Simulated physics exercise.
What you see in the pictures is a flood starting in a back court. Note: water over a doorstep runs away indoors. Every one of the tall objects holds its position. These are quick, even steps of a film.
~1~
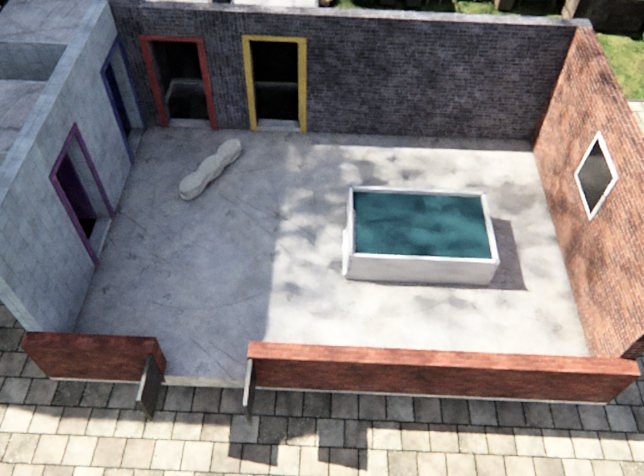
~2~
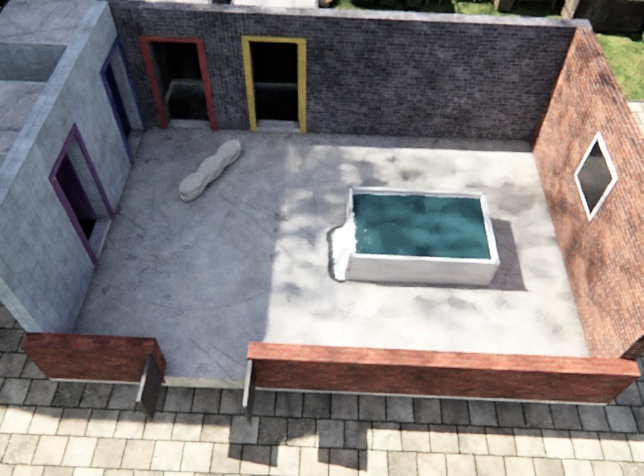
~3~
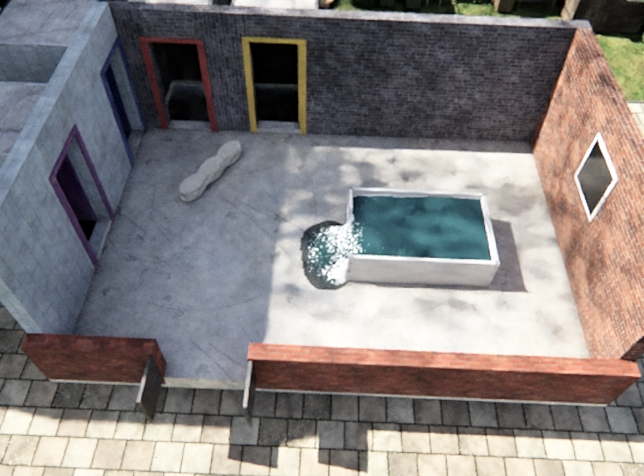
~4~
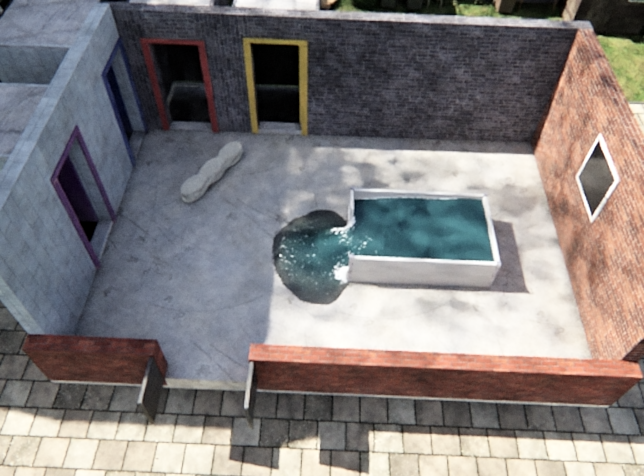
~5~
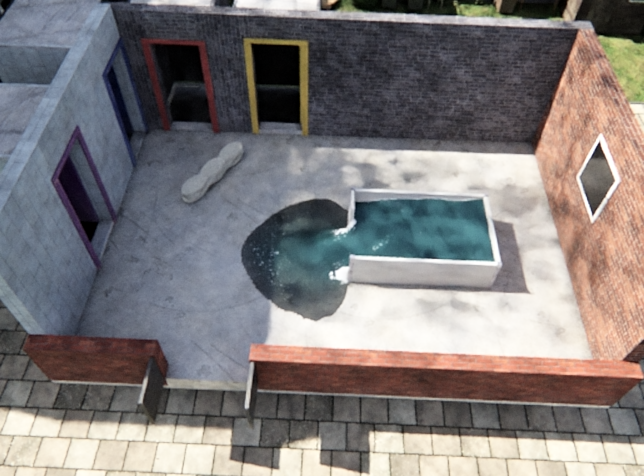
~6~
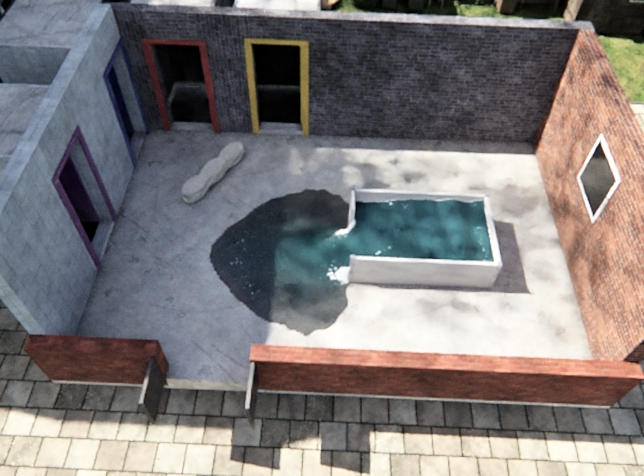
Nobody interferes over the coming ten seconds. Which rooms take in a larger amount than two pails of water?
In the end, the yellow door takes in no more; the purple door takes in more; the red door takes in more; the blue door takes in more.
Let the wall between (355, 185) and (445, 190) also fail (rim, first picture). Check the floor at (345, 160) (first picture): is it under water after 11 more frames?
At that place: Awash.
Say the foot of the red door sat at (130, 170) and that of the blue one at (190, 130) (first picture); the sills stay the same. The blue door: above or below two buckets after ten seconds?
For the blue door, it gets beyond it.
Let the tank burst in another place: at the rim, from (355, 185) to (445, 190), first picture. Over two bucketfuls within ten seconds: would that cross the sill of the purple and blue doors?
Briefly, the purple one remains below the line and the blue one crosses the line.
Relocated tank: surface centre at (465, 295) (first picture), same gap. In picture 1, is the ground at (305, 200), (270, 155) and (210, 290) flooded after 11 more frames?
Points in order: Not reached; not reached; inundated.
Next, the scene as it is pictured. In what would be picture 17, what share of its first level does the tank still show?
I'd put it at some 50 per cent.
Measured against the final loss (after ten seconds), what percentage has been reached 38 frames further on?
About 55 per cent.
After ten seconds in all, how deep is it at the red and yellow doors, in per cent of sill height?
Near 260 per cent and 50 per cent, respectively.
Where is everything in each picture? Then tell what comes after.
The first picture shows still water in the water tank at (420, 225).
In the second picture, water pours out at (351, 245) and has run to (340, 230).
In the third picture, water pours out at (351, 248) and has run to (310, 235).
In the fourth picture, water pours out at (352, 250) and has run to (280, 240).
In the fifth picture, water pours out at (352, 250) and has run to (249, 245).
In the sixth picture, water pours out at (353, 250) and has run to (216, 257).
A moment on, water covers 30 % of the floor; the yellow door not reached, the purple door wet at the sill, nothing in, the red door not reached, the blue door not reached.
Next, water covers 35 % of the floor; the yellow door not reached, the purple door under two buckets in, the red door not reached, the blue door not reached.
Then, water covers 45 % of the floor; the yellow door wet at the sill, nothing in, the purple door over two buckets in, the red door wet at the sill, nothing in, the blue door wet at the sill, nothing in.
Later, water covers 50 % of the floor; the yellow door wet at the sill, nothing in, the purple door far over two buckets in, the red door under two buckets in, the blue door under two buckets in.
In the end, water covers 60 % of the floor; the yellow door wet at the sill, nothing in, the purple door far over two buckets in, the red door over two buckets in, the blue door over two buckets in.
